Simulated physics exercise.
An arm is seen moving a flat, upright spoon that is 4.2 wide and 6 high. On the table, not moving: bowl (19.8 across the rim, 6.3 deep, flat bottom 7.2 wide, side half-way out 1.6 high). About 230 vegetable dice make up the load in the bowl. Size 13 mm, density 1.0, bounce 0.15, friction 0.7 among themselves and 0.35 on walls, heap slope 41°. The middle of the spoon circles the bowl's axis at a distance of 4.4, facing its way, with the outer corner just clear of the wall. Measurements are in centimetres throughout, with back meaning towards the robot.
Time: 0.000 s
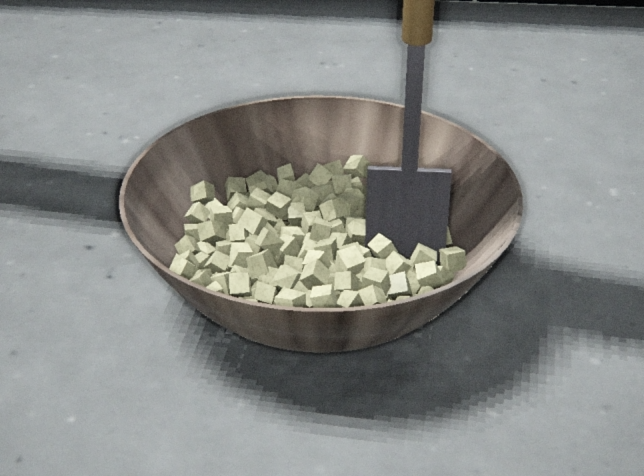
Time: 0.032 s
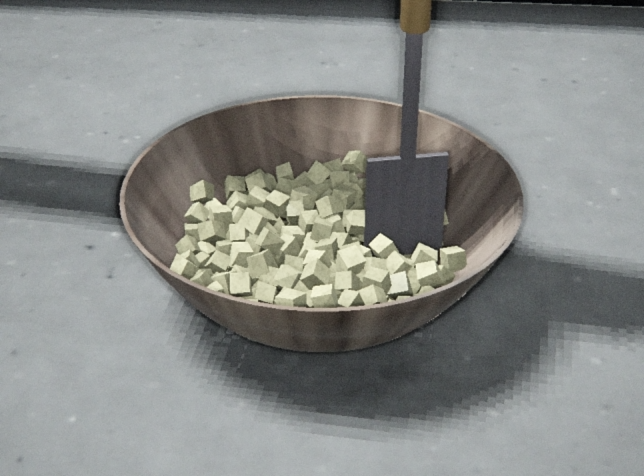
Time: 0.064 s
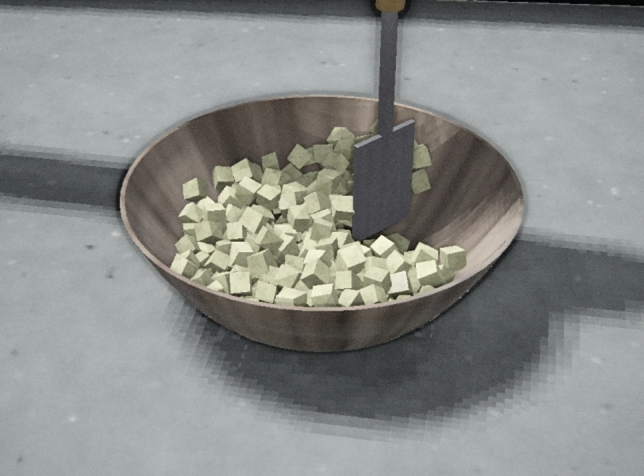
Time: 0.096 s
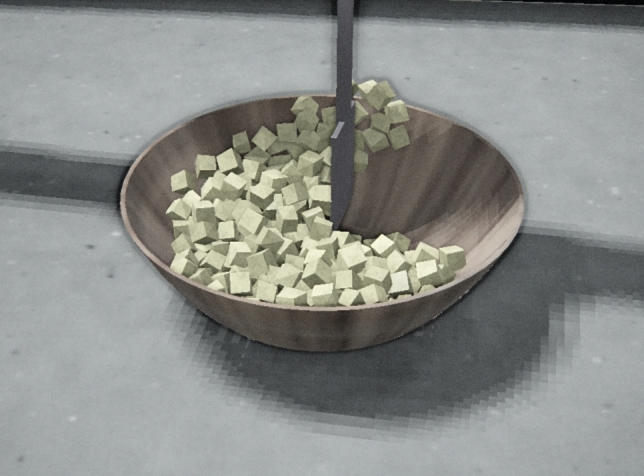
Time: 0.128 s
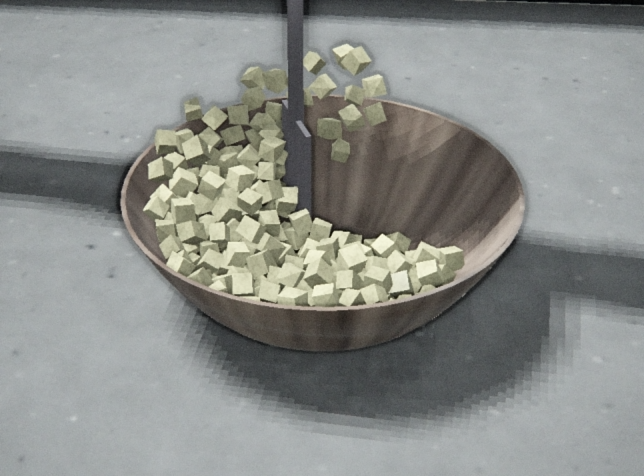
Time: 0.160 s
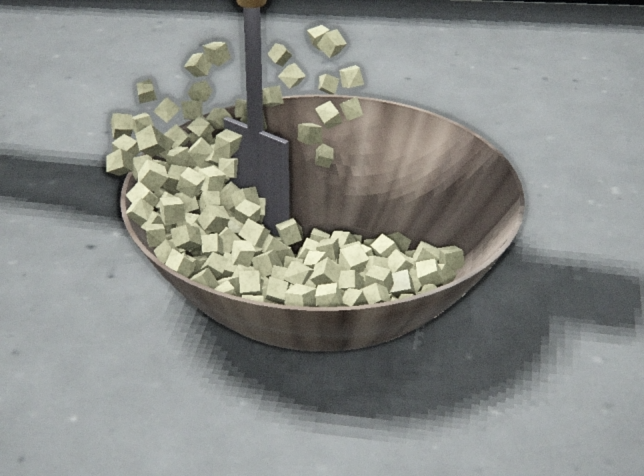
In a wooden bowl, a flat spoon sweeps pale vegetable dice back and left, tossing some up.
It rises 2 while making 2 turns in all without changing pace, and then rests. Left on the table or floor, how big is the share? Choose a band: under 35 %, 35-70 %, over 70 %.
Band: 35-70 %.
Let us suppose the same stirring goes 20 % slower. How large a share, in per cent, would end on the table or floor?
25 %.
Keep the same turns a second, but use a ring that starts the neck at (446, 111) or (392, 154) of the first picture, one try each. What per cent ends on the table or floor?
Roughly 5 and 30 per cent.
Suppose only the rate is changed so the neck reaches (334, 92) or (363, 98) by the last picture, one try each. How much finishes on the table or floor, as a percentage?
Around 20 and 20 per cent respectively.
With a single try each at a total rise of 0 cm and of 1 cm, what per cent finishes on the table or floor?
Some 50 and some 50 per cent.
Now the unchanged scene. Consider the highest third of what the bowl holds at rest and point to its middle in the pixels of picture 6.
In the final view it lies around (269, 241).
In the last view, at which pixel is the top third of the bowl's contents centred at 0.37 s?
About (465, 179) in the last picture.
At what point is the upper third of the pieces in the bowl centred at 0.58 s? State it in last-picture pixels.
The centre lies near (235, 221) in the last picture.
After 0.37 s, 7° round, highest piece 10 above the table; 154 in the bowl, 42 on the table or floor, 35 in flight or on the tool.
After 0.58 s, 228° round, highest piece 6 above the table; 119 in the bowl, 106 on the table or floor, 6 in flight or on the tool.
After 0.89 s, 0° round, highest piece 4 above the table; 119 in the bowl, 112 on the table or floor.
After 1.59 s, 0° round, highest piece 4 above the table; 119 in the bowl, 112 on the table or floor.
At rest, 119 in the bowl, 112 on the table or floor. That is 48 % on the table or floor.
